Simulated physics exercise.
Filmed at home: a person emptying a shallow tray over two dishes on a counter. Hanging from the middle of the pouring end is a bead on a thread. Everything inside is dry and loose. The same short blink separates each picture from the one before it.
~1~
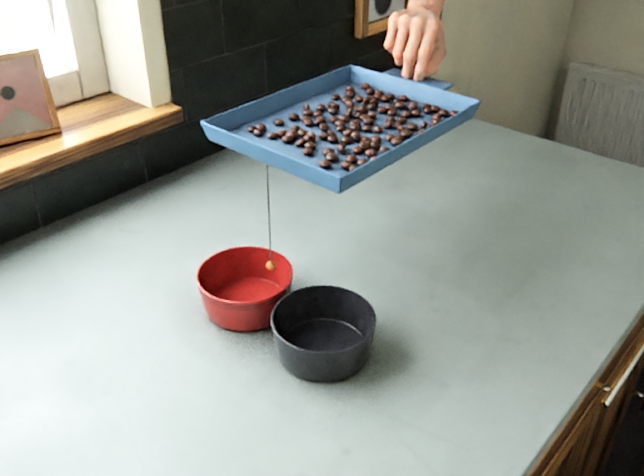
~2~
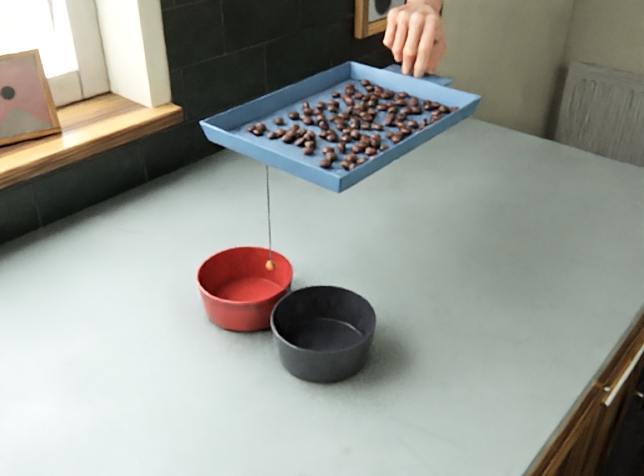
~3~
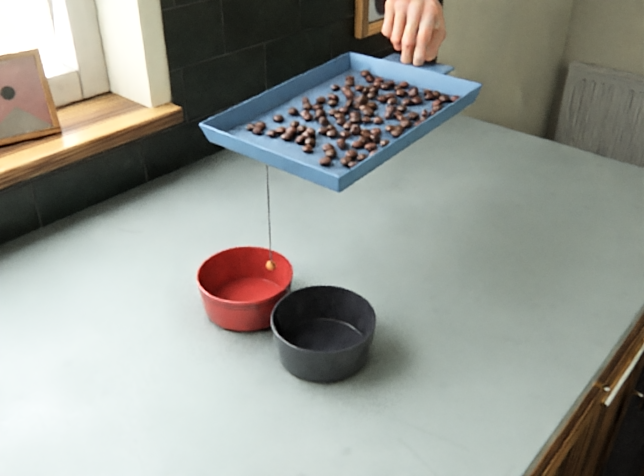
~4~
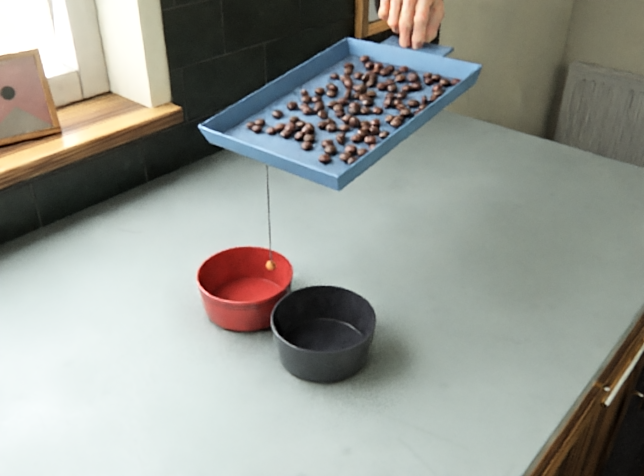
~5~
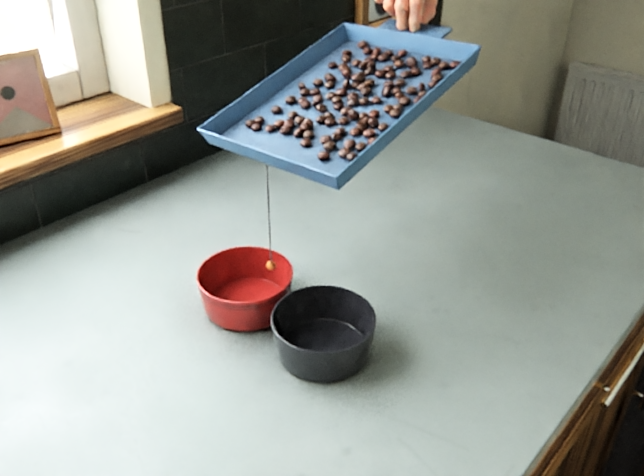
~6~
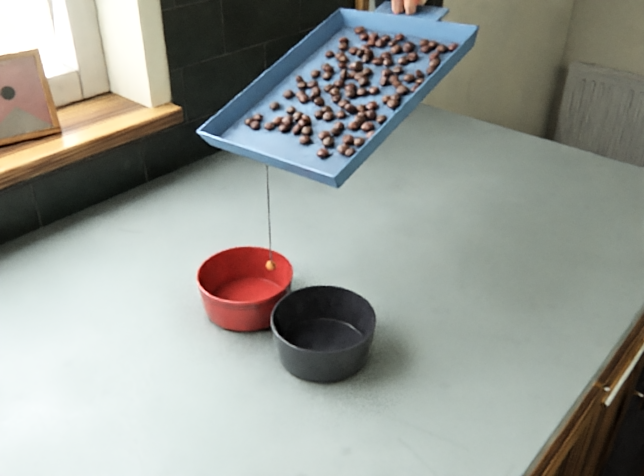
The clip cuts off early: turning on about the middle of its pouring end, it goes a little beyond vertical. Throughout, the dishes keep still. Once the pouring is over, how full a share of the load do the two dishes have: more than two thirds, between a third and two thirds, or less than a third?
They have between a third and two thirds of it.
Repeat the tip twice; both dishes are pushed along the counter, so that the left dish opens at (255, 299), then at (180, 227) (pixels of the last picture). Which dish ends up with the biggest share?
First try, the dish at left; second try, the dish at right.
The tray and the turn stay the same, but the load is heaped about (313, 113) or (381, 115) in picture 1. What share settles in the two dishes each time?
About 50 % and 40 %.
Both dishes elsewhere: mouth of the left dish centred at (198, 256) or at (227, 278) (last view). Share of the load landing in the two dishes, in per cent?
Respectively 90 % and 80 %.
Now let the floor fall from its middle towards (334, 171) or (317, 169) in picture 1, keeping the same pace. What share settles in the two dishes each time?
For the first aim it is 100 in a hundred, for the second 90 in a hundred.
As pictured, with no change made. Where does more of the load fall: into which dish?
Recorded: The left-side one.
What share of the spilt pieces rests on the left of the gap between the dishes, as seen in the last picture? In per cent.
Close to 100 per cent.
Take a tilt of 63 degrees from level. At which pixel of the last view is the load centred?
Near (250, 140).
Soon, tray tipped steeply; nearly all on the tray; a stray few in the air.
A while on, tray tipped past a quarter turn; about half on the tray; a stray few in the right dish; about a quarter in the left dish; about a quarter outside both; a small part in the air.
Towards the end, tray tipped past a quarter turn; a stray few in the right dish; about half in the left dish; about half outside both.
Finally, tray tipped past a quarter turn; a stray few in the right dish; about half in the left dish; about half outside both.
